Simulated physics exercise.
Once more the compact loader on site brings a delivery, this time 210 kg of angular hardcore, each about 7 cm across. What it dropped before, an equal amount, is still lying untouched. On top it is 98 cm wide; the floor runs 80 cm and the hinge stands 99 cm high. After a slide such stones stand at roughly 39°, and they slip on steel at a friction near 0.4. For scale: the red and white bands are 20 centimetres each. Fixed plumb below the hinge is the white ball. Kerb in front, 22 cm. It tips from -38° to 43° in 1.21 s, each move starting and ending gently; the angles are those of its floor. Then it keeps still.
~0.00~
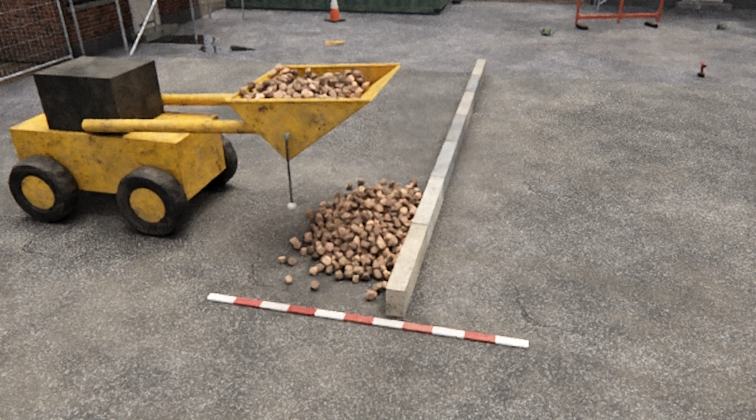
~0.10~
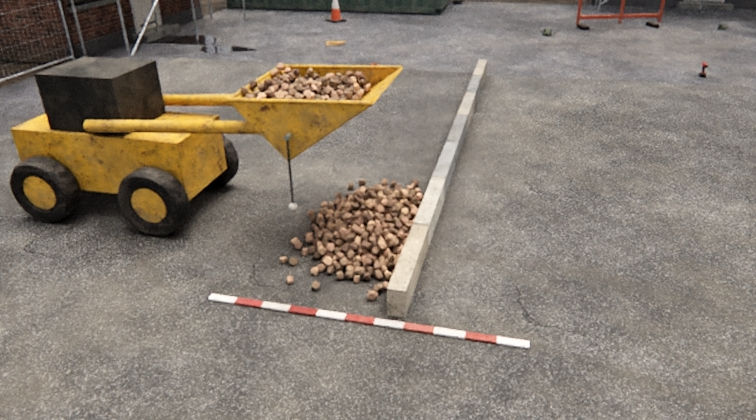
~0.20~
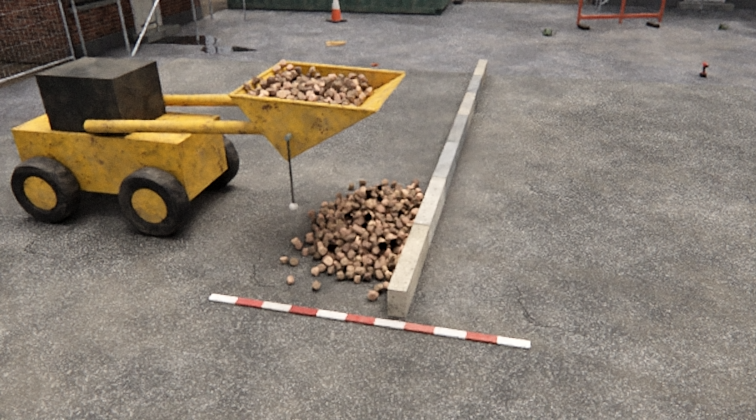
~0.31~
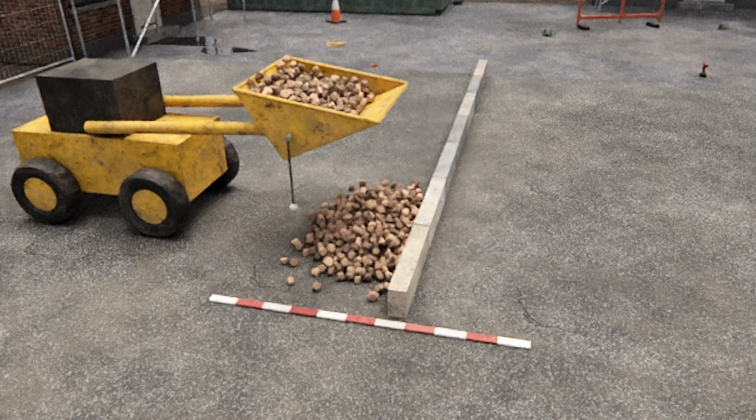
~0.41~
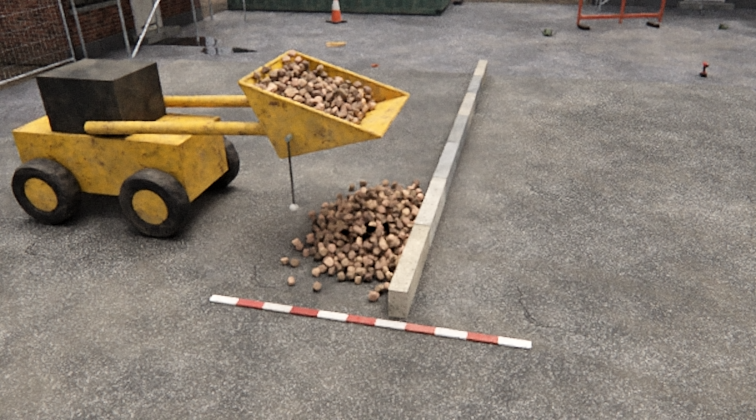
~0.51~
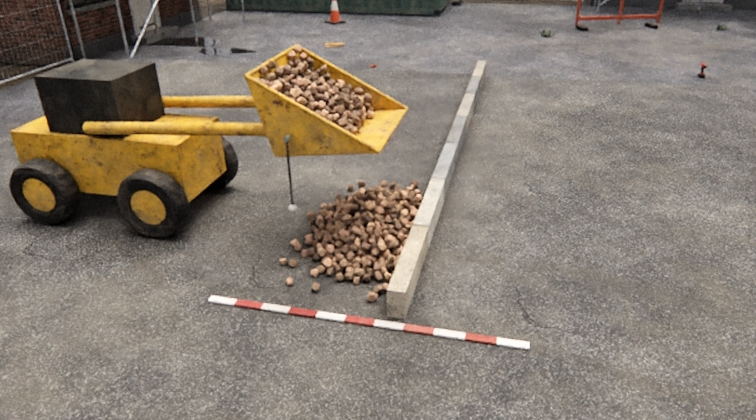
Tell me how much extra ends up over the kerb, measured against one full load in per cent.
The extra comes to about 5 percent of a load.
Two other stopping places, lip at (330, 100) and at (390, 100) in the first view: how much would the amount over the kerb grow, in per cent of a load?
Case one about 0 %, case two about 15 %.
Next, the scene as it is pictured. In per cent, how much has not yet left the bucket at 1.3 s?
Around 55 in a hundred.
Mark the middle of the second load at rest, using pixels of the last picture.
I'd say close to (392, 212).
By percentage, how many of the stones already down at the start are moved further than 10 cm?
0 %.
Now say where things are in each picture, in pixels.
The first picture shows lip at (370, 101), floor tilted -38°, highest stones at (324, 76). The earlier load is highest near (381, 199), 21 cm above ground level, 100 % on this side of the kerb.
In the second picture, the bucket is at -36°, its lip at (372, 104); the top of the load is at (319, 74); the stones move at 0.1 m/s on average.
In the third picture, the bucket is at -32°, its lip at (375, 111); the top of the load is at (288, 73); the stones move at 0.2 m/s on average.
The fourth picture shows lip at (379, 123), floor tilted -25°, highest stones at (286, 70); the stones move at 0.3 m/s on average.
In the fifth picture, the bucket is at -17°, its lip at (381, 136); the top of the load is at (291, 66); the stones move at 0.3 m/s on average.
In the sixth picture, the bucket is at -7°, its lip at (380, 152); the top of the load is at (293, 61); the stones move at 0.3 m/s on average.
After 0.9 s the floor is at 31°; in per cent of one load, 100 in the bucket, 100 on this side of the kerb; the foremost stones are at (415, 226).
After 1.3 s the floor is at 43°; in per cent of one load, 56 in the bucket, 144 on this side of the kerb; the foremost stones are at (416, 222).
After 1.7 s the floor is at 43°; in per cent of one load, 8 in the bucket, 189 on this side of the kerb, 3 over the kerb; the foremost stones are at (459, 228).
After 4.1 s the floor is at 43°; in per cent of one load, 0 in the bucket, 195 on this side of the kerb, 5 over the kerb; the foremost stones are at (494, 244). Net gain over the kerb, 5.
